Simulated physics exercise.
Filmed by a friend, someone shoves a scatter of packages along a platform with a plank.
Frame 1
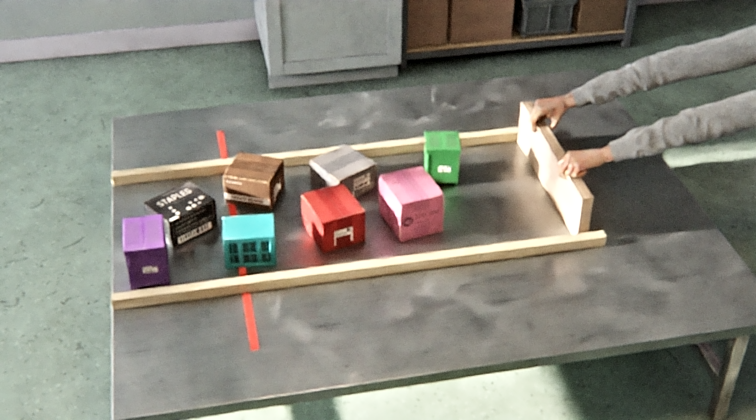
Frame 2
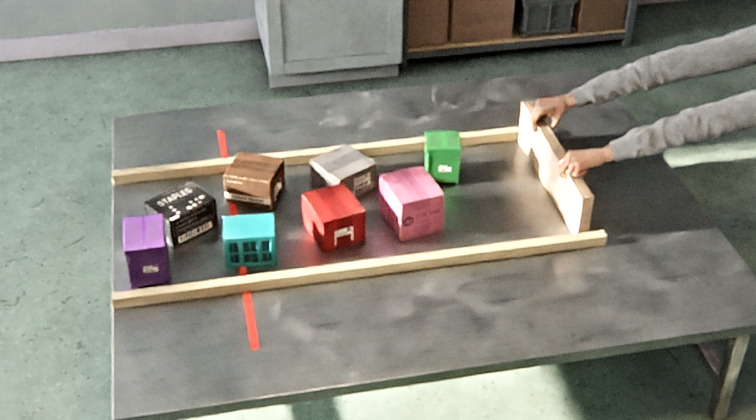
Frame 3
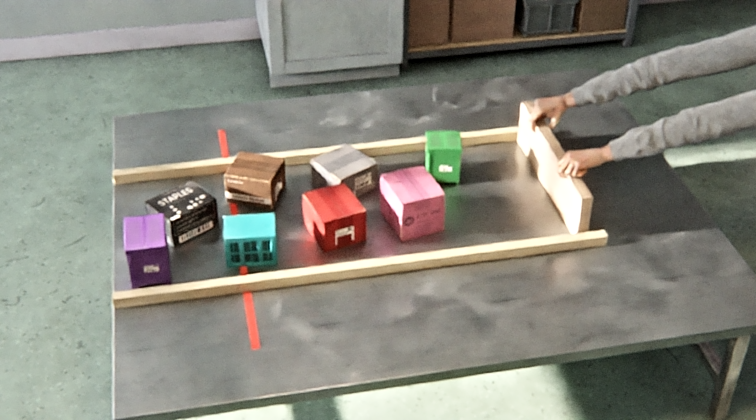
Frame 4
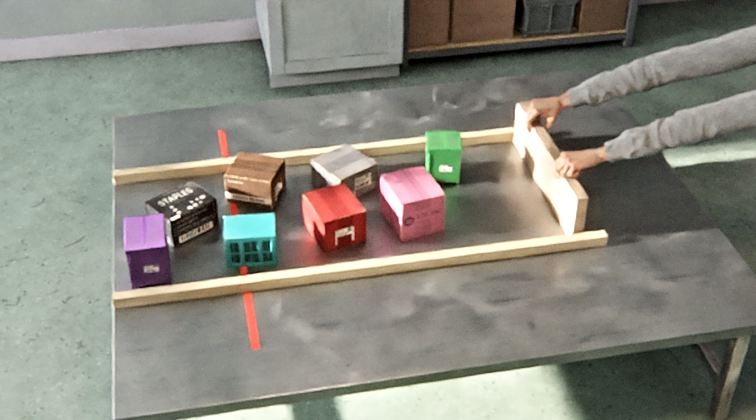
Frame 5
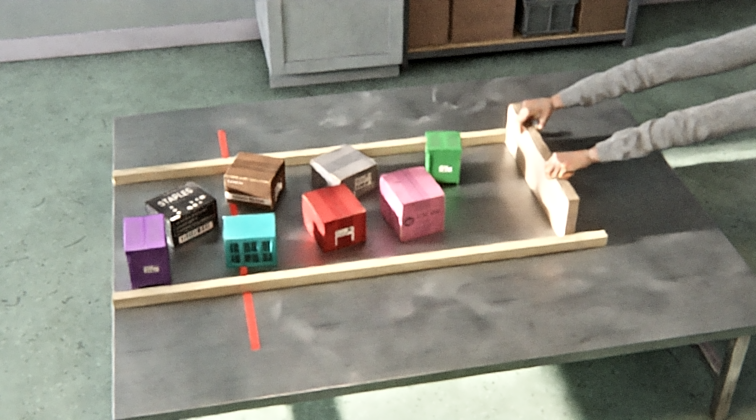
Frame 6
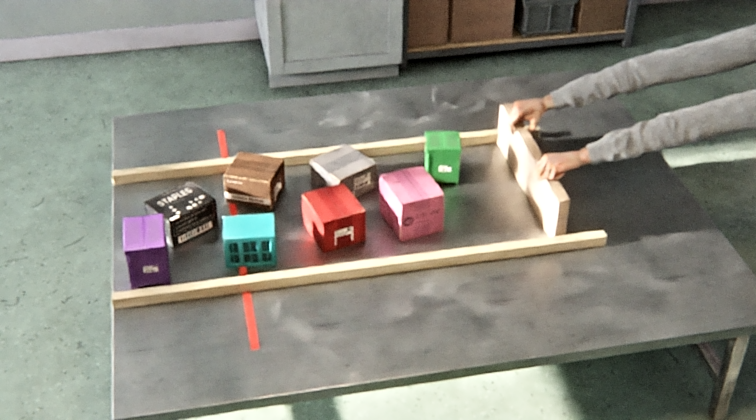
Two hands held a wooden plank at the right of a gray table scattered with colorful boxes, then slid it a short way left between two wooden rails, while the boxes stayed still.
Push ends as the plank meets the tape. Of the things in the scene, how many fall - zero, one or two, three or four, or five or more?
My prediction is one or two fallers.
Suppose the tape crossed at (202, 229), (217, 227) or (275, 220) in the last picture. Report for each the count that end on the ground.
It would be 4, then 4, then 1.
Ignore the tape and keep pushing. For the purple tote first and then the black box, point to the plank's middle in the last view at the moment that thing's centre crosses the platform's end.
The middle is at (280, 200) when it's the purple tote, and at (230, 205) when it's the black box.
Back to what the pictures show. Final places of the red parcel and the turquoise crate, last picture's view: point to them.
About (163, 236), and the other about (113, 260).
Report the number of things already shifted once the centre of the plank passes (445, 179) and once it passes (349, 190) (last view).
Counts: 1, 6.
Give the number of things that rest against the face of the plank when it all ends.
Total: 2.
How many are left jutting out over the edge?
Overhanging: 3.
A little later, none off yet; purple tote at rest near (147, 251); black box at rest near (182, 214); turquoise crate at rest near (250, 241).
Next, none off yet; purple tote at rest near (147, 251); black box moving near (179, 215); turquoise crate shifted a little near (223, 246).
When it is over, the number that fall off is one or two; down, purple tote.
